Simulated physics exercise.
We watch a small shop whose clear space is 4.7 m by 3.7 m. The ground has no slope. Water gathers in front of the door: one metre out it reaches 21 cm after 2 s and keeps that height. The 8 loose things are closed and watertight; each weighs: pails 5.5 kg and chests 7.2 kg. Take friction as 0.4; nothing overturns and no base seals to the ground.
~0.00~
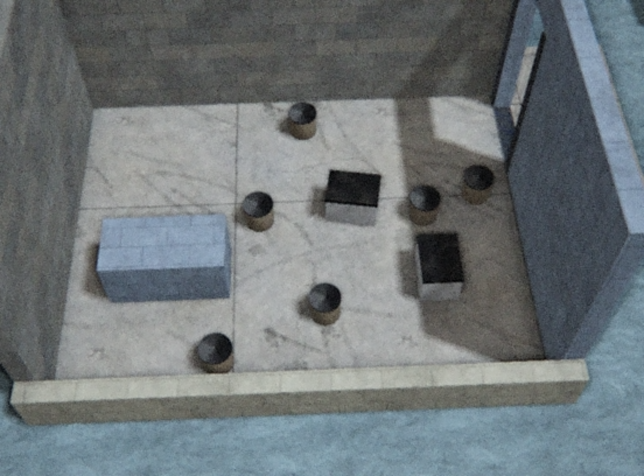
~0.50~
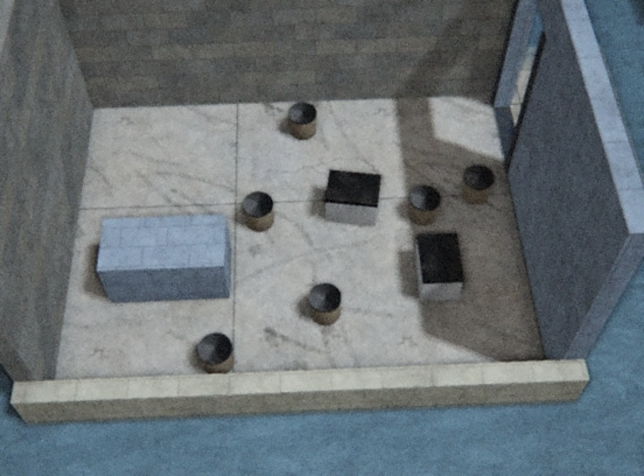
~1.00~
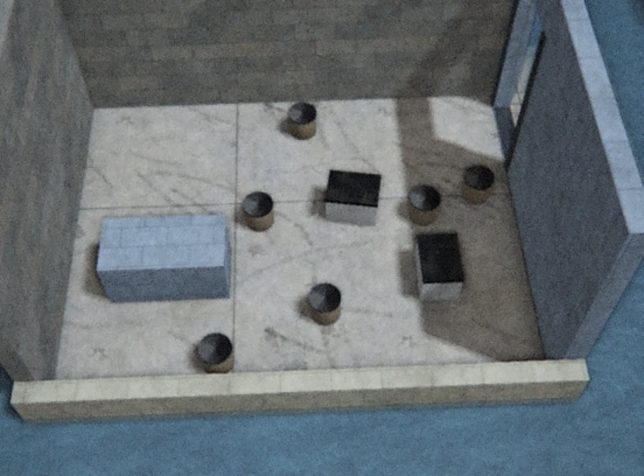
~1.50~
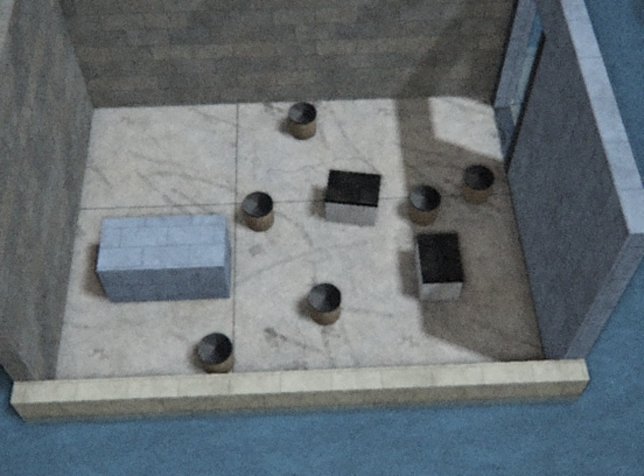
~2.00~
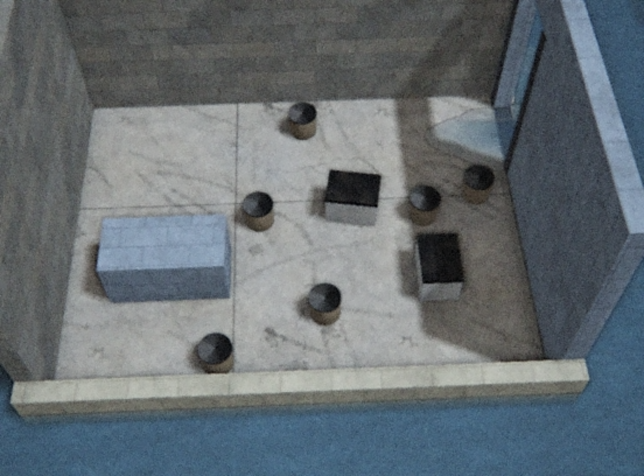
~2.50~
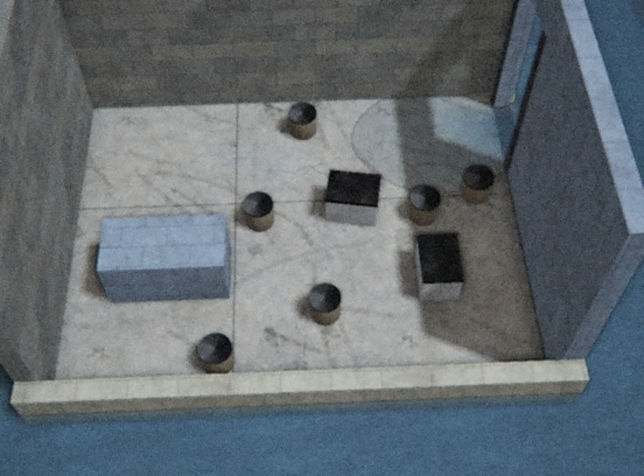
In a small shop with brick walls and a pale stone floor, six round pails and several box-like chests stand spread about, with blue water outside. Water then enters through the doorway at the right and spreads in a thin sheet across the back right floor, while the objects stay still.
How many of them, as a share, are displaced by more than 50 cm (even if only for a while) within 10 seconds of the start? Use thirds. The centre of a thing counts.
Share: Between one and two thirds.
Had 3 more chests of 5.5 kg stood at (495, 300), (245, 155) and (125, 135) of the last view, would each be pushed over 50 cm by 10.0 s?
In that order: Short of it, past it, short of it.
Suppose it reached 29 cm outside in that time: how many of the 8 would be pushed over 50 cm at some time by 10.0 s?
Then 4.
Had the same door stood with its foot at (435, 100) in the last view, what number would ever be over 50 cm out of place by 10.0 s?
Then 6.
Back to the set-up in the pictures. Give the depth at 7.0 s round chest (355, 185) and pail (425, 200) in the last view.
About 2 and 2 cm.
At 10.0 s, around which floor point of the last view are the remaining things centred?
At about (304, 258).
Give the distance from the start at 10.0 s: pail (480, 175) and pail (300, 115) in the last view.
In turn: 0 cm, 250 cm.
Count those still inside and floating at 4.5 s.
0 of them.
After 3.5 s 0 of 8 are over 50 cm from their spots; 0 afloat.
After 4.5 s 2 of 8 are over 50 cm from their spots; 0 afloat.
After 7.0 s 3 of 8 are over 50 cm from their spots; 1 afloat.
After 10.0 s 3 of 8 are over 50 cm from their spots, and 3 have been at some point; 2 afloat.
